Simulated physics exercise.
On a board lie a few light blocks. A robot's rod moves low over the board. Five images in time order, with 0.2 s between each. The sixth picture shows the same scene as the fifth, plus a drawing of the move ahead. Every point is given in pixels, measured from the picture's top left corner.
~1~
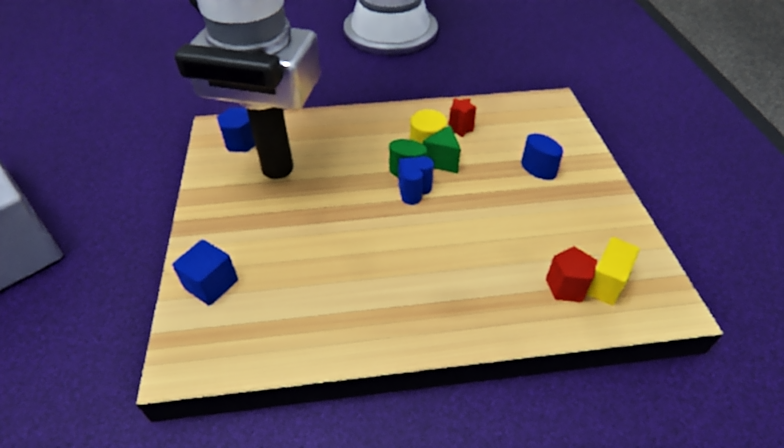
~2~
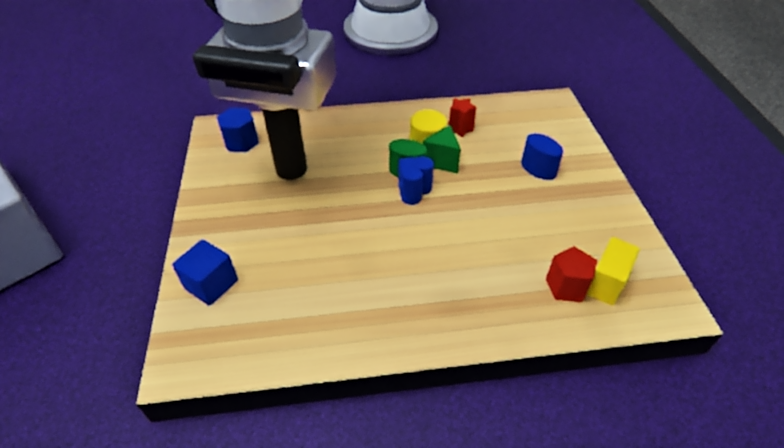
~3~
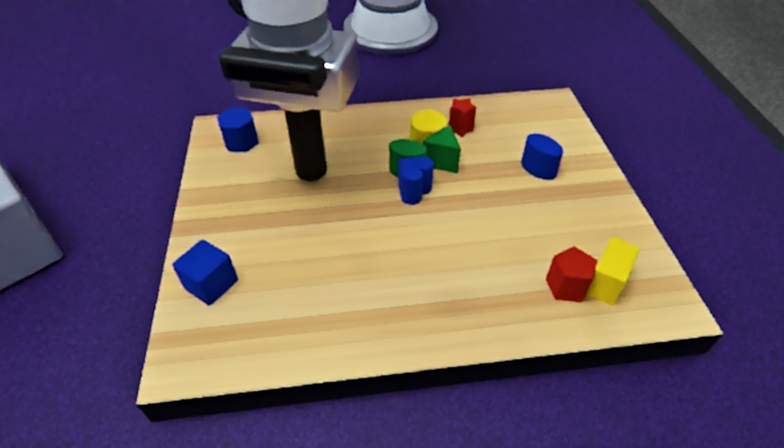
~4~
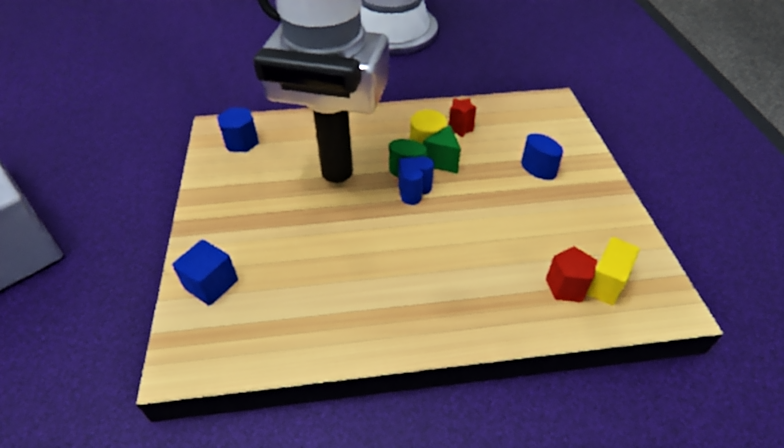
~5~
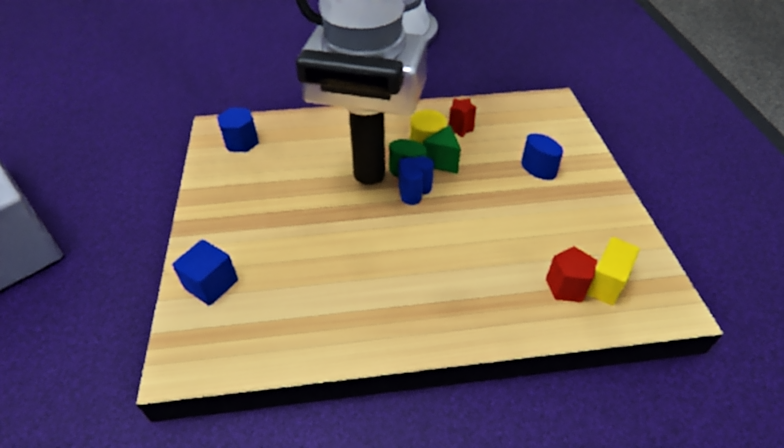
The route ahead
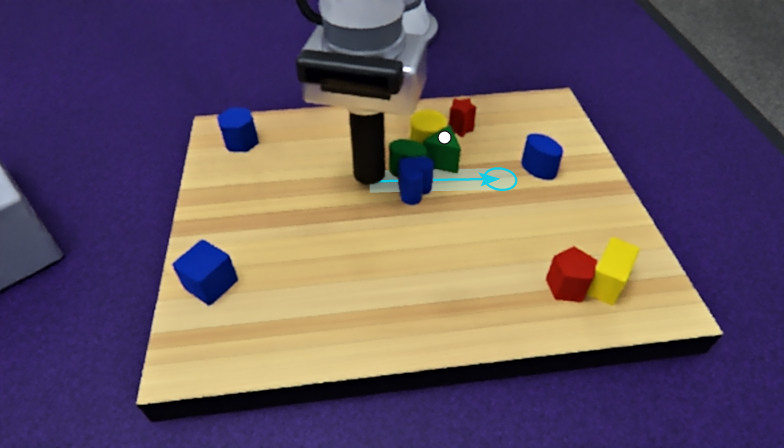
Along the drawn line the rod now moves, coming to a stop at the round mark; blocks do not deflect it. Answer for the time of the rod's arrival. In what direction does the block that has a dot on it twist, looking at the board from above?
It twists with the clock when seen from above.
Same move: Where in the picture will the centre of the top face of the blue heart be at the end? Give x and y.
In the picture, it is at (449, 177).
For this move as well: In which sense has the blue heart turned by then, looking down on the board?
Looking down, it rotates clockwise.
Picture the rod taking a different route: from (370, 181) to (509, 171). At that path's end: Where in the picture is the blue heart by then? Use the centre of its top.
Around pixel (442, 173).
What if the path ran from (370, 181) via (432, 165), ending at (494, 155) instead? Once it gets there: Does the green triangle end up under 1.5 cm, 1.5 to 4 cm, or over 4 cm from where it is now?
More than 4 cm.
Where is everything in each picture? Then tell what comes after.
The first picture shows rod tip (278, 169); block tops, green elliptical block (408, 147); blue heart (415, 166); yellow cylinder (429, 120); green triangle (445, 137).
The second picture shows rod (292, 169); blocks unchanged.
The third picture shows rod (311, 171); blocks unchanged.
The fourth picture shows rod (337, 172); blocks unchanged.
The fifth picture shows rod (369, 174); green elliptical block (408, 147); blue heart (415, 166); yellow cylinder (429, 120); green triangle (445, 137).
Path on the board, in a line from (370, 181) to (500, 179); the dot is on the green triangle.
The first path, step by step. One third of the way, rod (415, 173); green elliptical block (428, 139); blue heart (436, 172), turned 60° clockwise; green triangle (456, 133), turned 25° clockwise.
Two thirds of the way, rod (458, 172); green elliptical block (435, 136); blue heart (449, 177), turned 90° clockwise; yellow cylinder (430, 117); green triangle (463, 130), turned 25° clockwise.
At the end, rod (502, 171); green elliptical block (435, 136); blue heart (449, 177), turned 90° clockwise; yellow cylinder (430, 117); green triangle (463, 130), turned 25° clockwise.
